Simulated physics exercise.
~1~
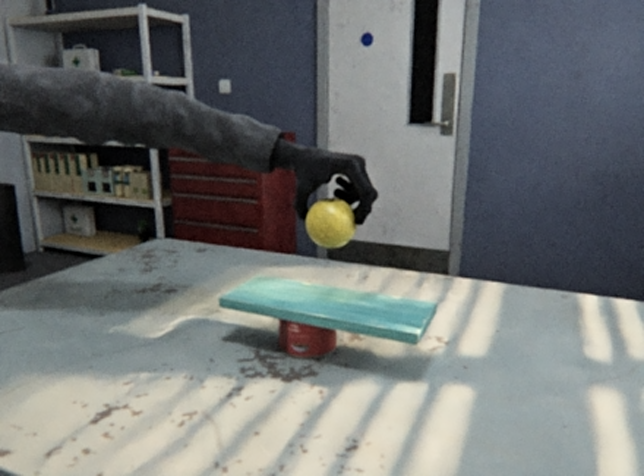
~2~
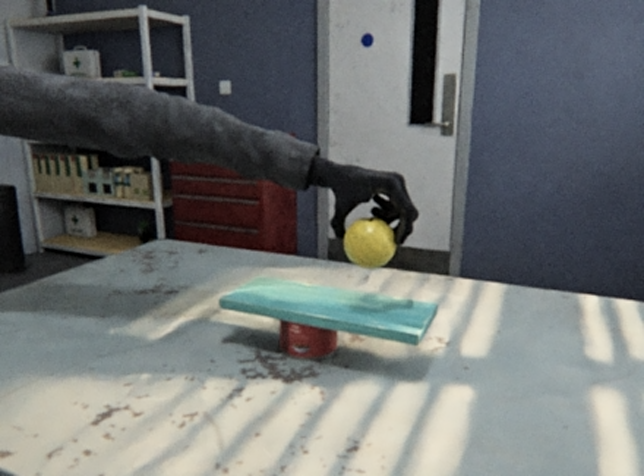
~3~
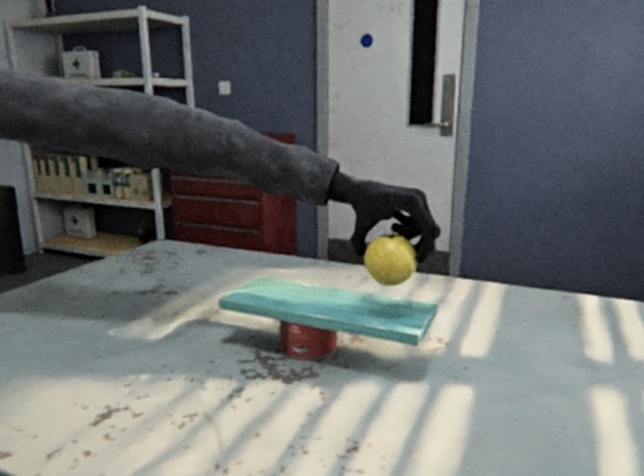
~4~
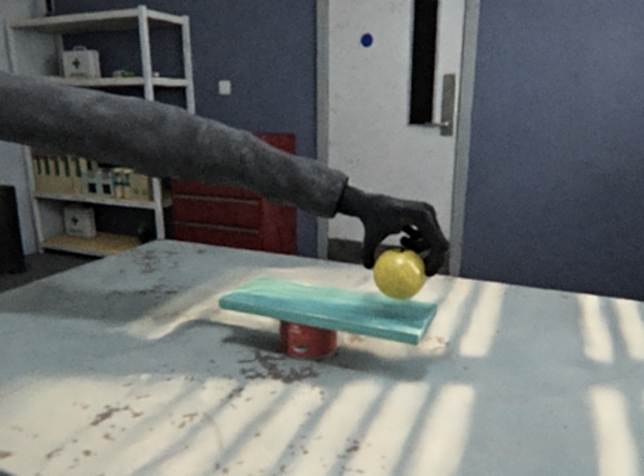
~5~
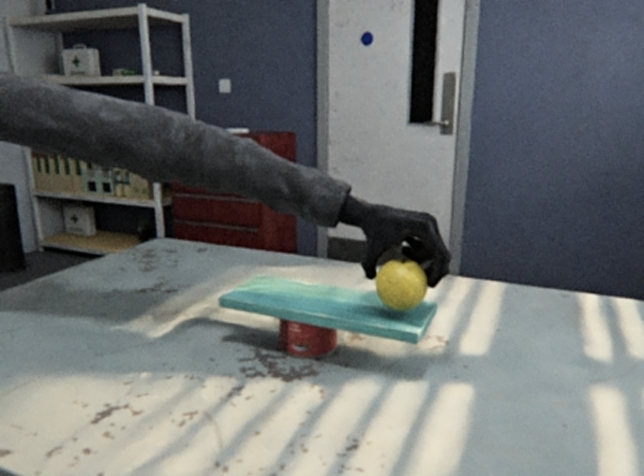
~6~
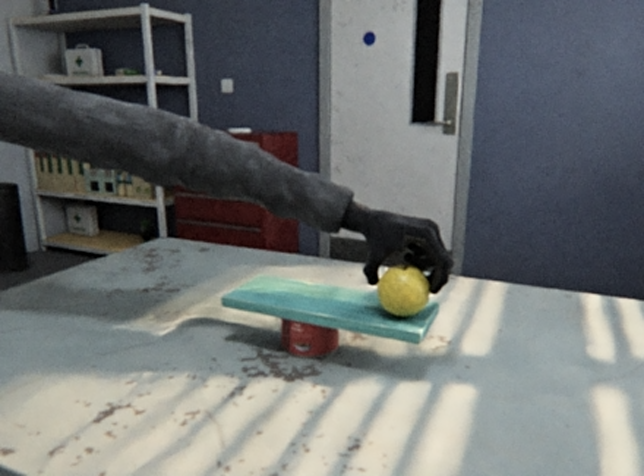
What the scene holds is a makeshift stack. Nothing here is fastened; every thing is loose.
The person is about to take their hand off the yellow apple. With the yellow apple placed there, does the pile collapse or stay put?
Ah, it fails to stay steady this time.
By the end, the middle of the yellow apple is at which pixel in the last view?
Roughly pixel (510, 367) in the last picture.
Then, 0.50 s past the last view, yellow apple now fallen; turquoise board rocked 25° from its first pose.
Then, 0.70 s past the last view, turquoise board rocked 20° from its first pose.
Finally, fallen, yellow apple; moved from the start, turquoise board; red tub still in place. Final places as the last picture's camera would see them, yellow apple near (510, 367). The stack comes apart.
